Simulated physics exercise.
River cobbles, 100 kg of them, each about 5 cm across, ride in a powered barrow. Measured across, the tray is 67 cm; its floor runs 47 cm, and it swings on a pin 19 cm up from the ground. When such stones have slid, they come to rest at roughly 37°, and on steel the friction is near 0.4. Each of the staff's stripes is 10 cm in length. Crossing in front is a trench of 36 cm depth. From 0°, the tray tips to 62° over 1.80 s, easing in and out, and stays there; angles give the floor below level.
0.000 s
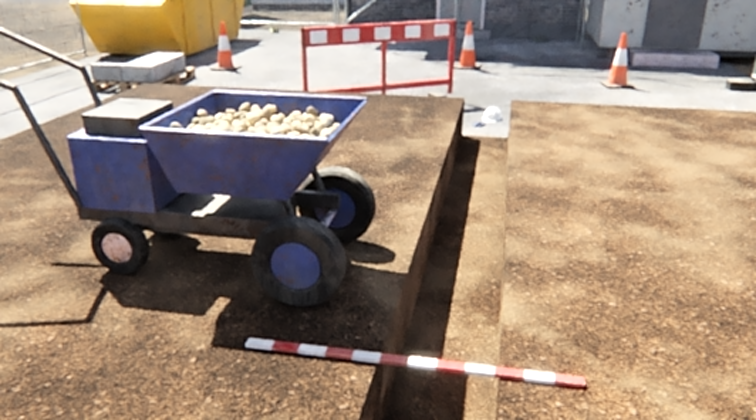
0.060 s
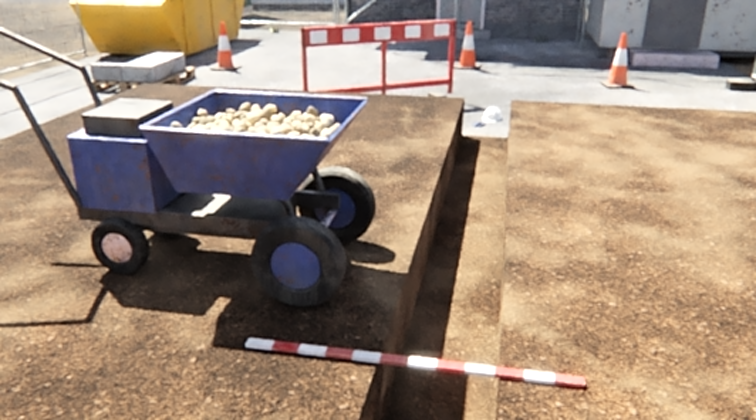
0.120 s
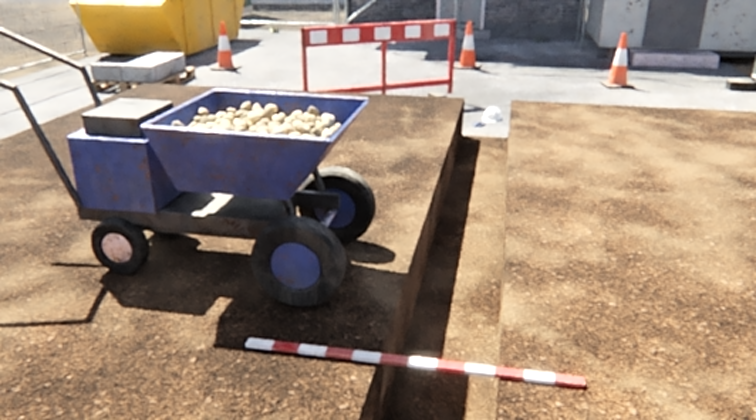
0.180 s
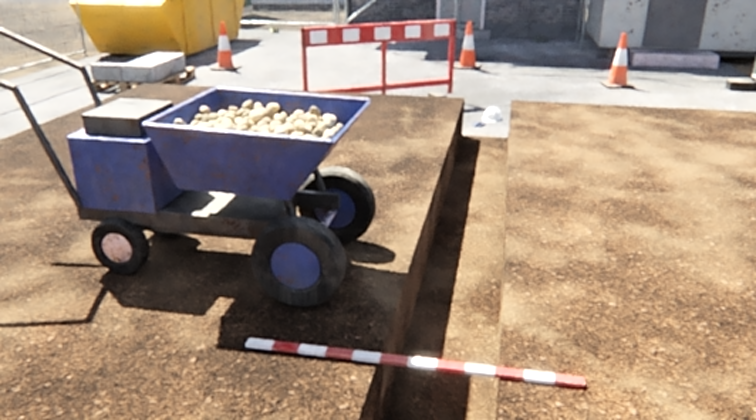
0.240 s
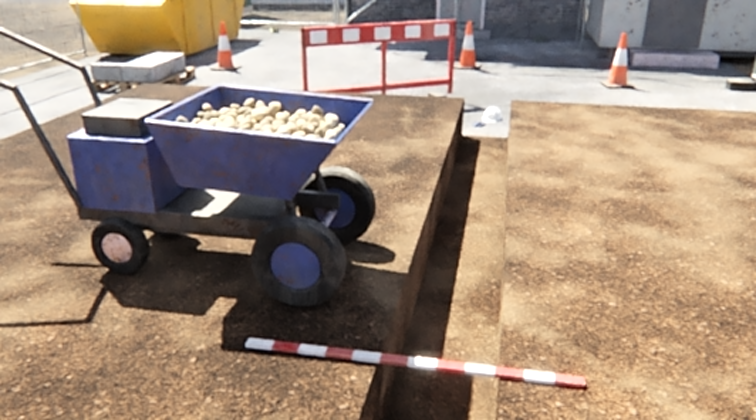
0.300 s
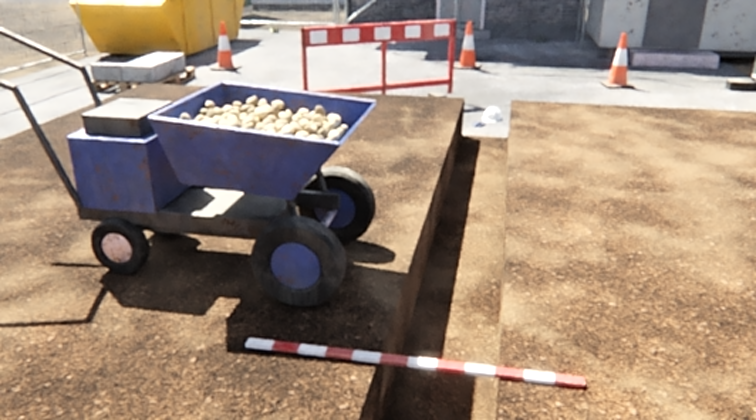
To begin with, a blue barrow loaded with pale rounded stones stands on brown ground to the left of a narrow trench, with a red-and-white striped staff lying in front. The tray then tilts slightly down toward the right, and the stones shift a little within it while the wheels stay still.
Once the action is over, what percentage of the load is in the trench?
About 74 in every hundred.
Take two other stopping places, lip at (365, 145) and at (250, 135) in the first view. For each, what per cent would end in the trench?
The first start gives about 45 per cent, the second about 55.
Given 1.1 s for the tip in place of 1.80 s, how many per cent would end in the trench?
That works out at about 65 in a hundred.
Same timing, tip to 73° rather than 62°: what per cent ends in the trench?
The trench would hold about 90% of it.
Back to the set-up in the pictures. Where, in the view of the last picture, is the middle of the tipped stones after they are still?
Centre estimate: Around (463, 342).
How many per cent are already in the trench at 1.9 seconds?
About 25 per cent by then.
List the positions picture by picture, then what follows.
The tray is at 0°, its lip at (328, 141); the top of the load is at (252, 118), in the first frame.
Lip at (328, 141), floor tilted 0°, highest stones at (253, 118); the stones move at 0.1 m/s on average, in the second frame.
Lip at (330, 142), floor tilted 1°, highest stones at (248, 116); the stones move at 0.1 m/s on average, in the third frame.
The tray is at 2°, its lip at (332, 143); the top of the load is at (241, 117); the stones move at 0.2 m/s on average, in the fourth frame.
Lip at (335, 144), floor tilted 3°, highest stones at (243, 115); the stones move at 0.2 m/s on average, in the fifth frame.
The tray is at 5°, its lip at (339, 145); the top of the load is at (237, 112); the stones move at 0.2 m/s on average, in the sixth frame.
After 1.4 s the floor is at 52°; 100 % in the tray; the foremost stones are at (413, 191).
After 1.9 s the floor is at 62°; 76 % in the tray, 23 % in the trench, 1 % past the trench; the foremost stones are at (513, 287).
After 2.2 s the floor is at 62°; 52 % in the tray, 42 % in the trench, 6 % past the trench; the foremost stones are at (589, 299).
After 4.2 s the floor is at 62°; 20 % in the tray, 74 % in the trench, 6 % past the trench; the foremost stones are at (622, 296).
